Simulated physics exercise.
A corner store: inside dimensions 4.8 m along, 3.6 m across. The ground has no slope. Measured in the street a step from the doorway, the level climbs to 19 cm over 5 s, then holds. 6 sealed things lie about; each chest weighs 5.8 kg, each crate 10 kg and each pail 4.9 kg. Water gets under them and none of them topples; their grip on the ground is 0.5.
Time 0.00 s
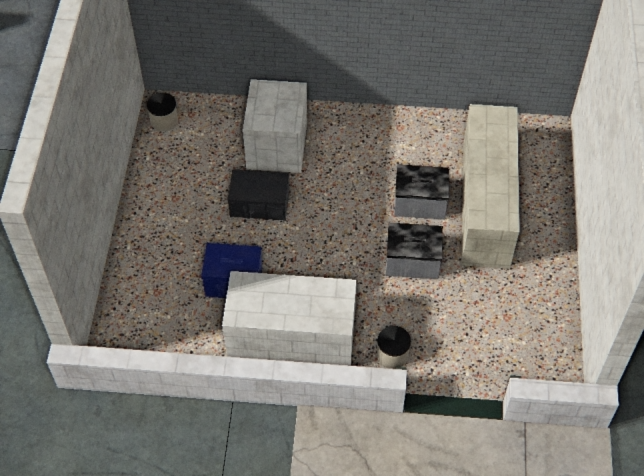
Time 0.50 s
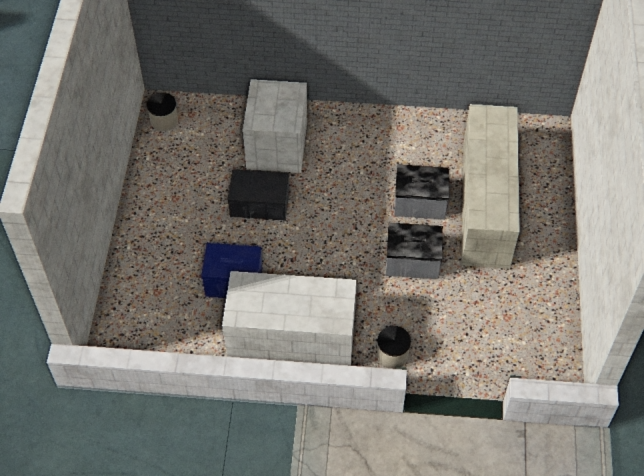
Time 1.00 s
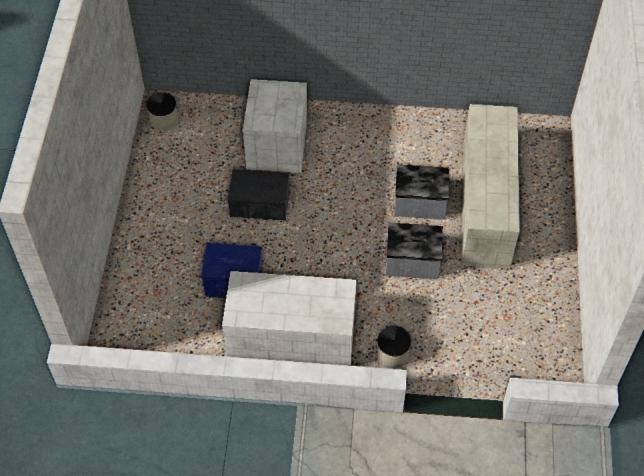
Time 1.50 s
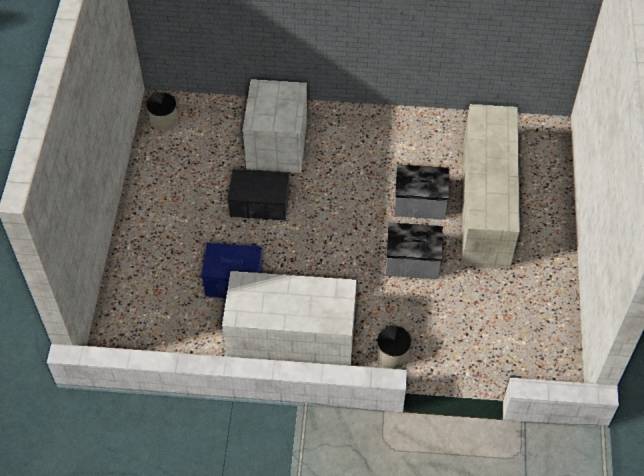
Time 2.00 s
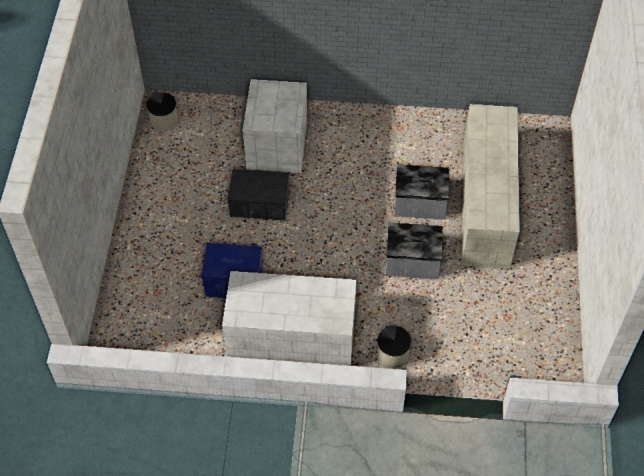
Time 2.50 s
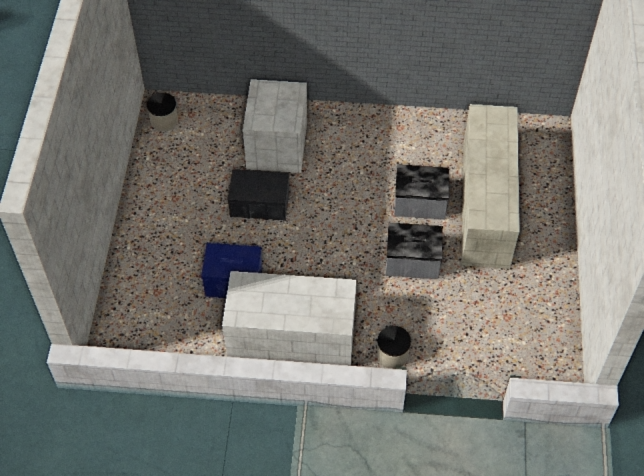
Dark water spreads across the pale paving outside the doorway, gradually turning it grey-green, while everything inside and the camera stay still. The view looks down from high in front into a roofless store with pale side walls and a grey back wall. On its speckled floor stand pale blocks, a black box and a blue chest at left, two dark-topped crates at right, and two pails.
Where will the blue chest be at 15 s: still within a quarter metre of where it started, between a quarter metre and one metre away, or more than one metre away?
It shifts a modest distance.
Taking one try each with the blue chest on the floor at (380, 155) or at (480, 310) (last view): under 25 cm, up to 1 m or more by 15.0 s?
From the first spot it would drift a bit, and from the second it would go a long distance.
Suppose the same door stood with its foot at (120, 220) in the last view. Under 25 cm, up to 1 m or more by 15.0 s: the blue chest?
With that change, the blue chest travels a long distance.
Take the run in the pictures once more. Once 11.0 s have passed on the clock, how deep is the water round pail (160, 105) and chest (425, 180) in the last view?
6 and 11 cm.
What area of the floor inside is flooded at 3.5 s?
Roughly 1.5 m2 of it is wet.
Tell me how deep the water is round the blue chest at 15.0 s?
7 cm, roughly.
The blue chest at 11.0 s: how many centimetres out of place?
Some 0 cm from the start.
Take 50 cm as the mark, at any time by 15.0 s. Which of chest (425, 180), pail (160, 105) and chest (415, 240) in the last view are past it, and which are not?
Result, in order: Higher / higher / higher.
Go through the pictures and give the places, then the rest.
The blue chest at (231, 261) rests on the ground; water covers 0.0 m2; 0 of 6 have shifted, in the first picture.
The blue chest at (231, 261), on the bottom; 0.0 m2 under water; 0 of 6 have shifted, in the second picture.
The blue chest at (231, 261) rests on the ground; 0.0 m2 under water; 0 of 6 have shifted, in the third picture.
The blue chest at (231, 261), on the bottom; water covers 0.0 m2; 0 of 6 have shifted, in the fourth picture.
The blue chest at (231, 261), on the bottom; water covers 0.0 m2; 0 of 6 have shifted, in the fifth picture.
The blue chest at (231, 261), on the bottom; 0.2 m2 under water; 0 of 6 have shifted, in the sixth picture.
After 3.5 s the blue chest is near (231, 261), 0.0 m from its start, aground; 0 afloat.
After 6.8 s the blue chest is near (231, 261), 0.0 m from its start, aground; 0 afloat.
After 11.0 s the blue chest is near (231, 261), 0.0 m from its start, aground; 2 afloat.
After 15.0 s the blue chest is near (197, 286), 0.4 m from its start, afloat; 5 afloat.
